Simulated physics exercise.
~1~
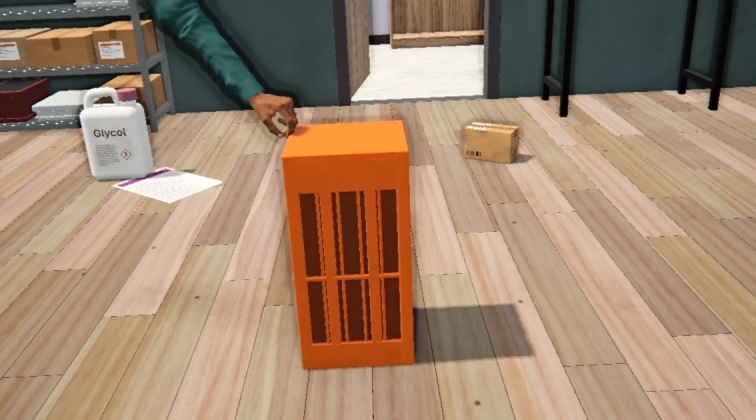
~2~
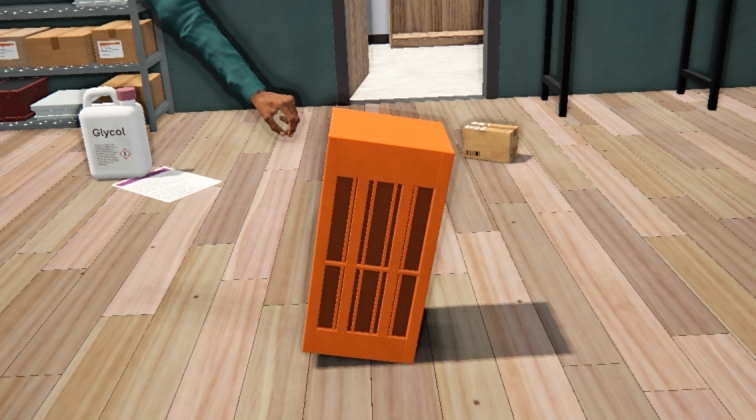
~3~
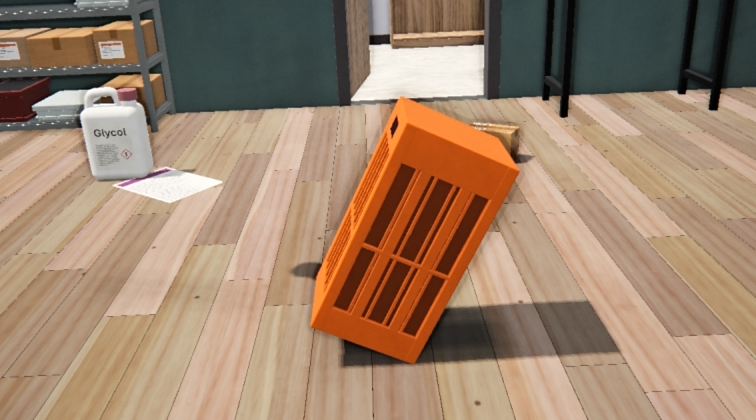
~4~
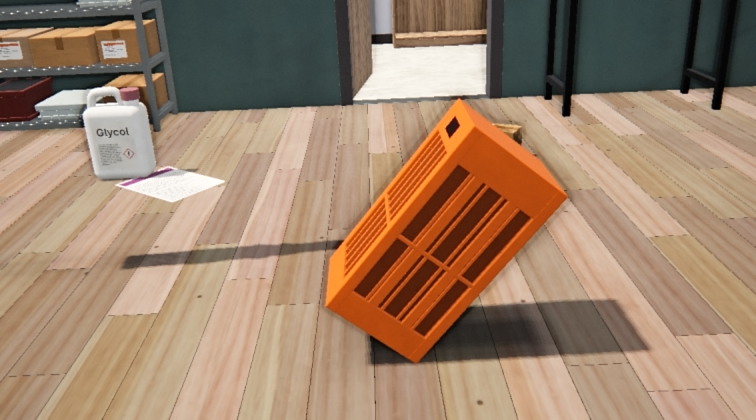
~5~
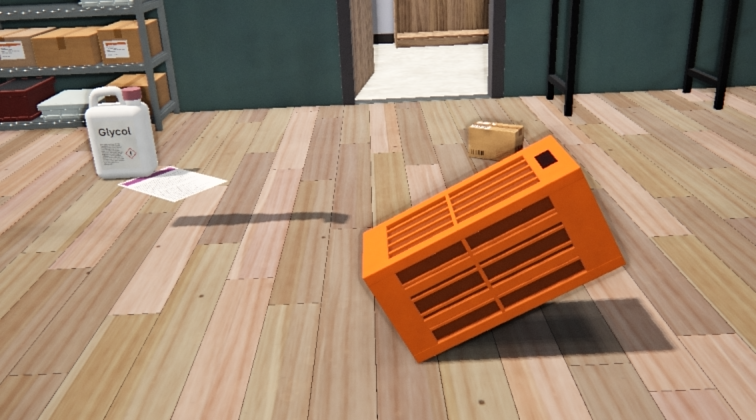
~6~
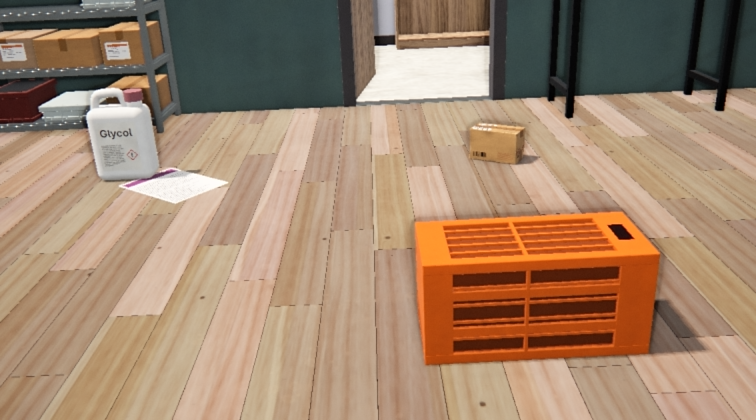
A tall orange crate tips to the right after a hand's shove and topples onto its side.
